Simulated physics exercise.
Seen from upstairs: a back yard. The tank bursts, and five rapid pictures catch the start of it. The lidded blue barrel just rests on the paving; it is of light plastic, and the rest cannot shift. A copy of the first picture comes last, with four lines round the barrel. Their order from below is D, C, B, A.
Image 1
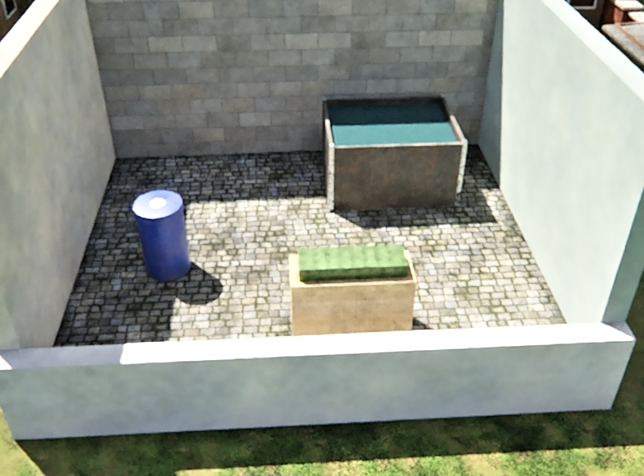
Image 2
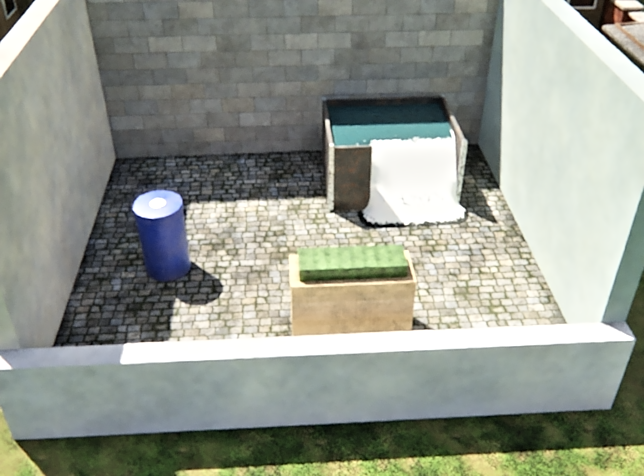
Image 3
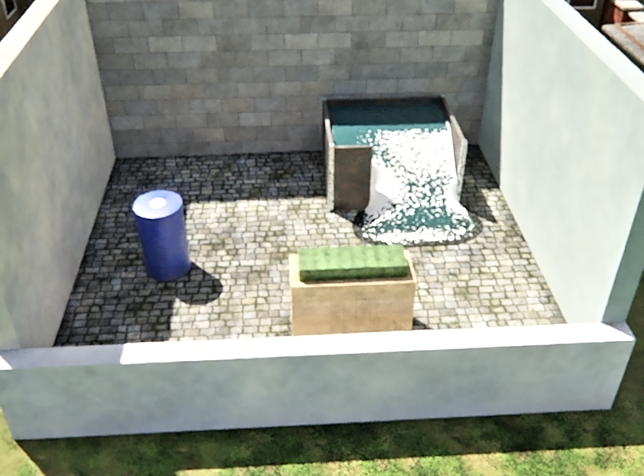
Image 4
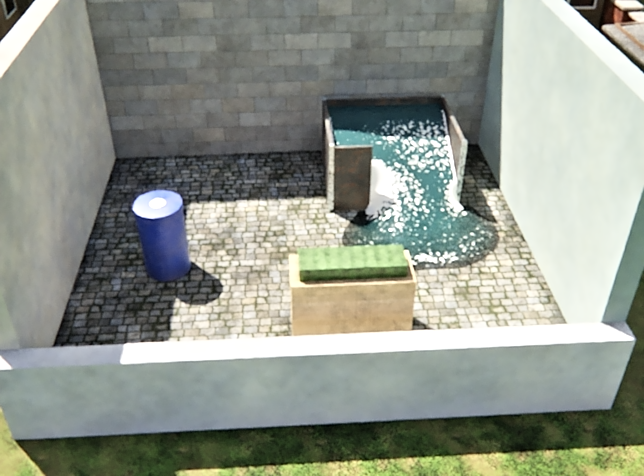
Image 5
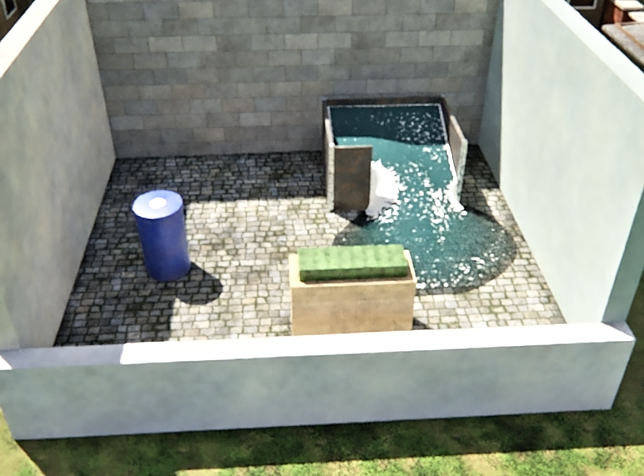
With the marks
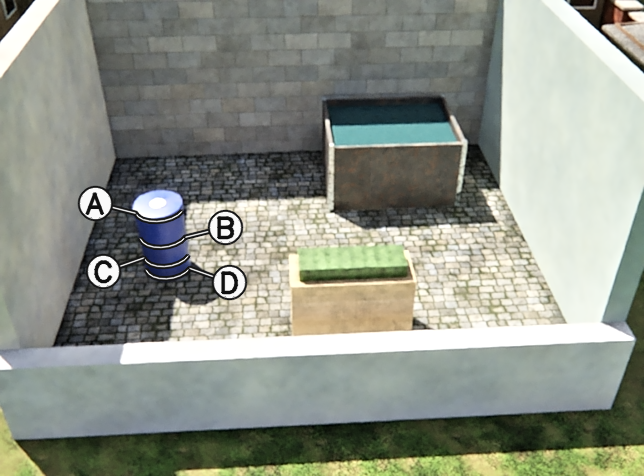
Water bursts through the opening front of a full tank at the back right of a walled yard, foaming white, then spreads in a widening teal pool across the paving behind a planter, while a blue barrel stands at left.
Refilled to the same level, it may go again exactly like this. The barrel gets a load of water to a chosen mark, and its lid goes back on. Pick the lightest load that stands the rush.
Line C.
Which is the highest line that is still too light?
That is line D.
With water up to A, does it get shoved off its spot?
No, not at all.
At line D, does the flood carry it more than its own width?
Yes, clearly.
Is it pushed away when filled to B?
No, that is safe.
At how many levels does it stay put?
Three of the four.
In white, A at (156, 221); B at (161, 247); C at (164, 266); D at (166, 278); from the bottom up D, C, B, A.
With A, it does not move.
With B, it does not move.
With C, it does not move.
With D, it is pushed about 3 times its own width away.
